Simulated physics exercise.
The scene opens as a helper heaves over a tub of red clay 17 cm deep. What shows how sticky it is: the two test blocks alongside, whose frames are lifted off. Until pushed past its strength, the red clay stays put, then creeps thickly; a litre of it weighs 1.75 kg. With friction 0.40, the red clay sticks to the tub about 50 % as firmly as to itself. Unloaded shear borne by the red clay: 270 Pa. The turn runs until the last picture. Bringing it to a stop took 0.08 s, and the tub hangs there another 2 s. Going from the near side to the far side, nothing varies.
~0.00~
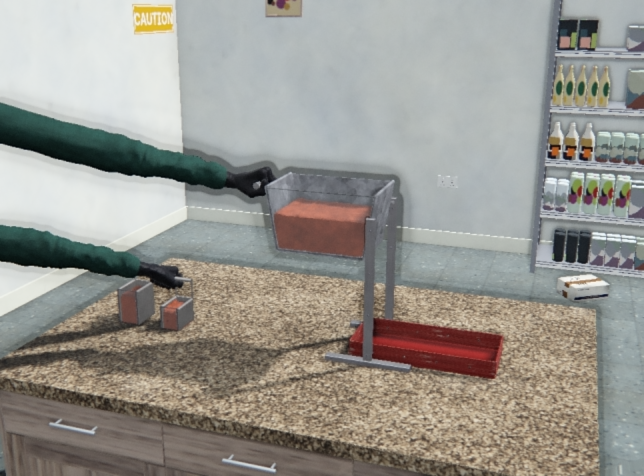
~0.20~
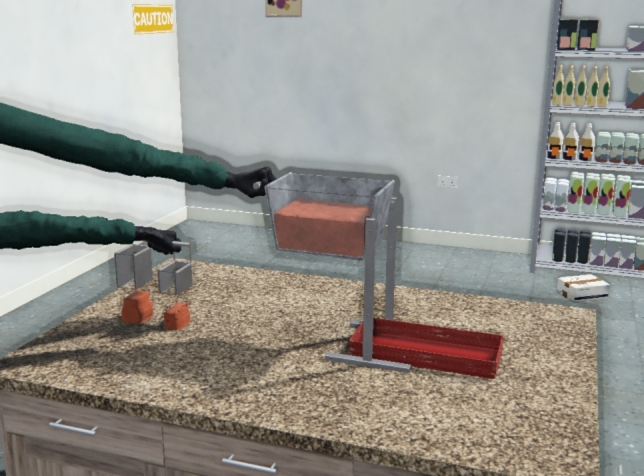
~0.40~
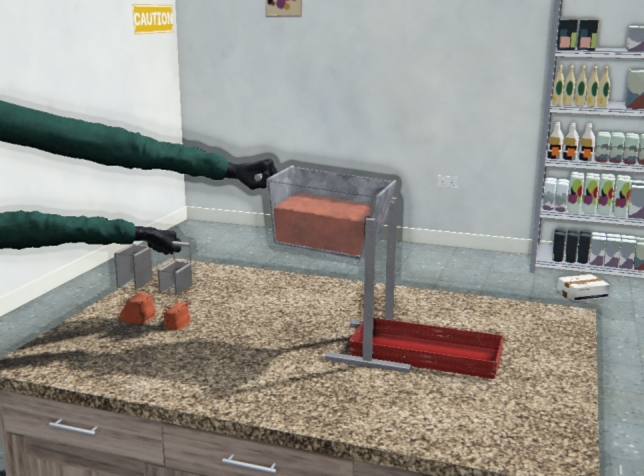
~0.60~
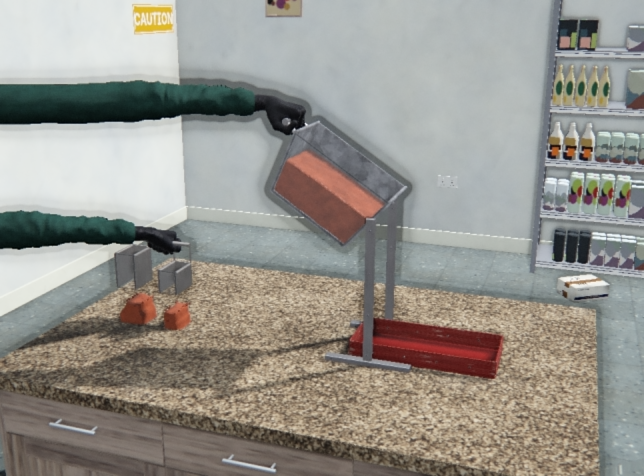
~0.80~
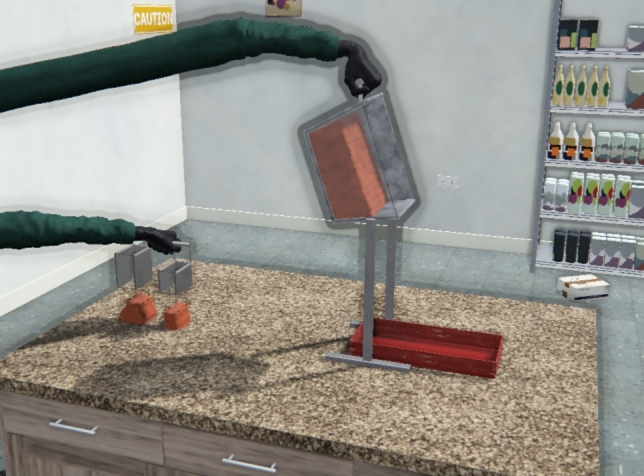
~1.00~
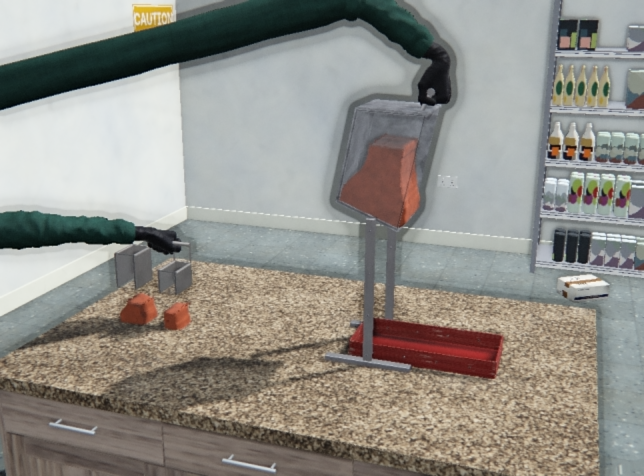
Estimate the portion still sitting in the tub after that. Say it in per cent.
The portion still in the tub is near 10 %.
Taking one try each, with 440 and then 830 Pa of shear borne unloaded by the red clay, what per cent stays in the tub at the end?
Going in order, it's 25 % and then 30 %.
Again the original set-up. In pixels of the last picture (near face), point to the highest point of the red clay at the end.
On the near face, the top ends up close to (385, 209).
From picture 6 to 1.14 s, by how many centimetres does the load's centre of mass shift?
About 13 cm.
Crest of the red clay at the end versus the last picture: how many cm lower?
Roughly 16 cm.
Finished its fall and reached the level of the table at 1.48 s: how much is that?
Down at that time: Approx. 70 %.
After 1.14 s, the tub is at 101 degrees and holds 38 %.
After 1.31 s, the tub is at 101 degrees and holds 24 %.
After 1.48 s, the tub is at 101 degrees and holds 18 %.
After 1.65 s, the tub is at 101 degrees and holds 17 %.
After 3.00 s, at the end, the tub is at 101 degrees and holds 10 %.
